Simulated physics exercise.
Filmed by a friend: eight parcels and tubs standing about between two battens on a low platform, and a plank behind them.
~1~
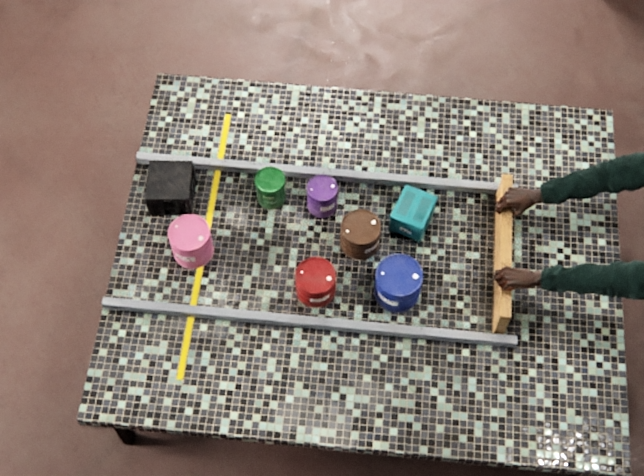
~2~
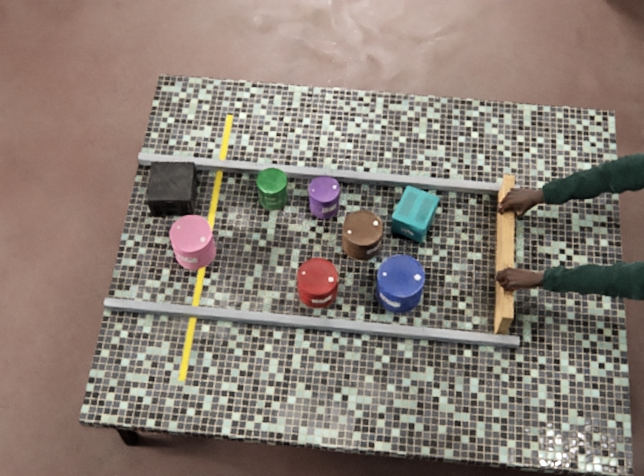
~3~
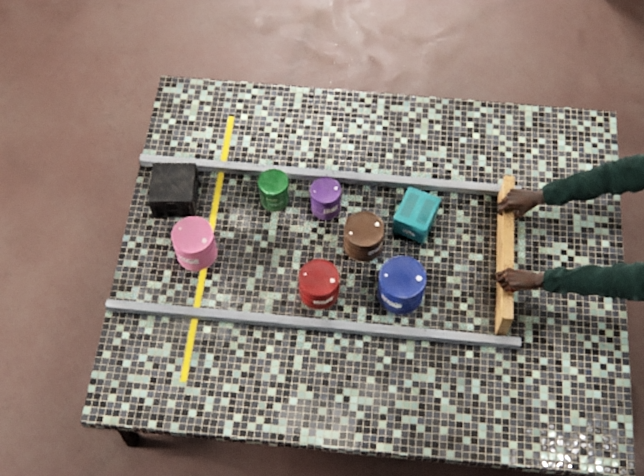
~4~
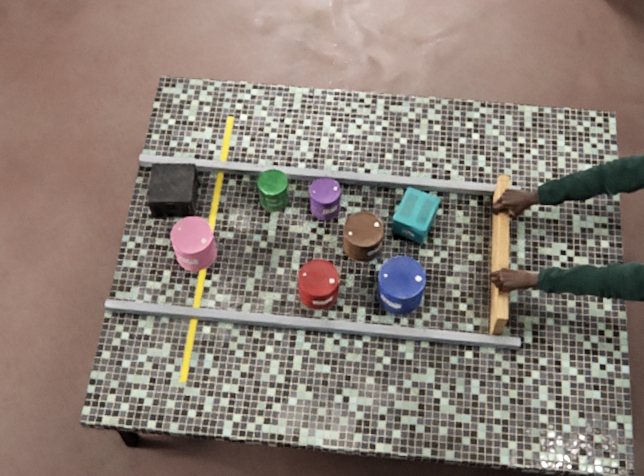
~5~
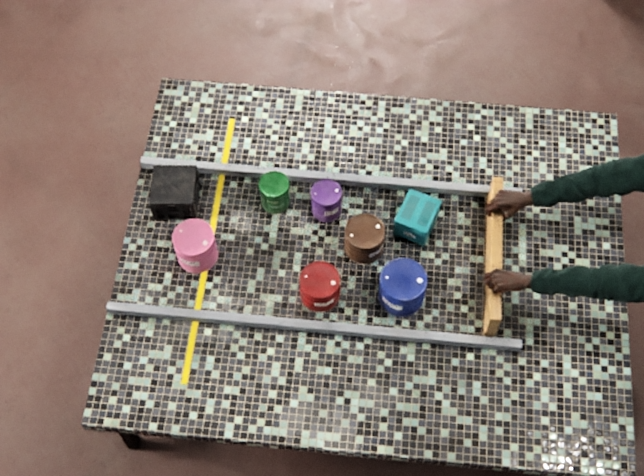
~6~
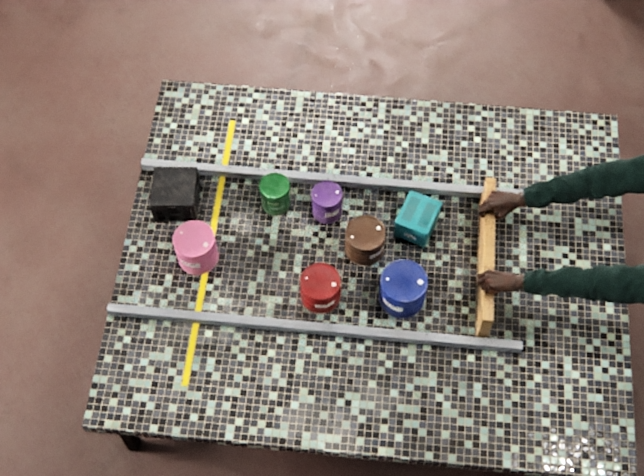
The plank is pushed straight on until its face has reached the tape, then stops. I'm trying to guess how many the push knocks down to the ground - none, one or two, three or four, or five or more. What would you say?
I would say one or two.
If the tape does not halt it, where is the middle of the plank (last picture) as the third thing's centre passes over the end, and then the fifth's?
(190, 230), then (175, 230).
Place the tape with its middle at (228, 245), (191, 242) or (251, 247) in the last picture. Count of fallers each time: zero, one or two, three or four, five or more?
Taking them in turn, one or two; 1 or 2; zero.
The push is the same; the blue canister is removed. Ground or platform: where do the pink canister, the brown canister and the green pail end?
Result - pink canister: It stays aboard; brown canister: It stays aboard; green pail: It stays aboard.
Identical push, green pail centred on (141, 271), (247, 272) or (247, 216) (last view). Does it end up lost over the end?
At the three spots, the green pail tips over, keeps its place and keeps its place.
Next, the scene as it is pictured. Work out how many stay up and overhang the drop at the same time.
The total would be 1.
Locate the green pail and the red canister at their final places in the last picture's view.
First object about (145, 174); second object about (137, 284).
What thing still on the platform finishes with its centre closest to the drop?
The green pail, it is.
Early on, none off yet; black crate at rest near (176, 194); pink canister at rest near (196, 248); green pail at rest near (275, 195).
A while later, none off yet; black crate at rest near (176, 194); pink canister at rest near (196, 248); green pail travelled about its own width near (229, 189).
Finally, the number that fall off is one or two; lost, black crate.
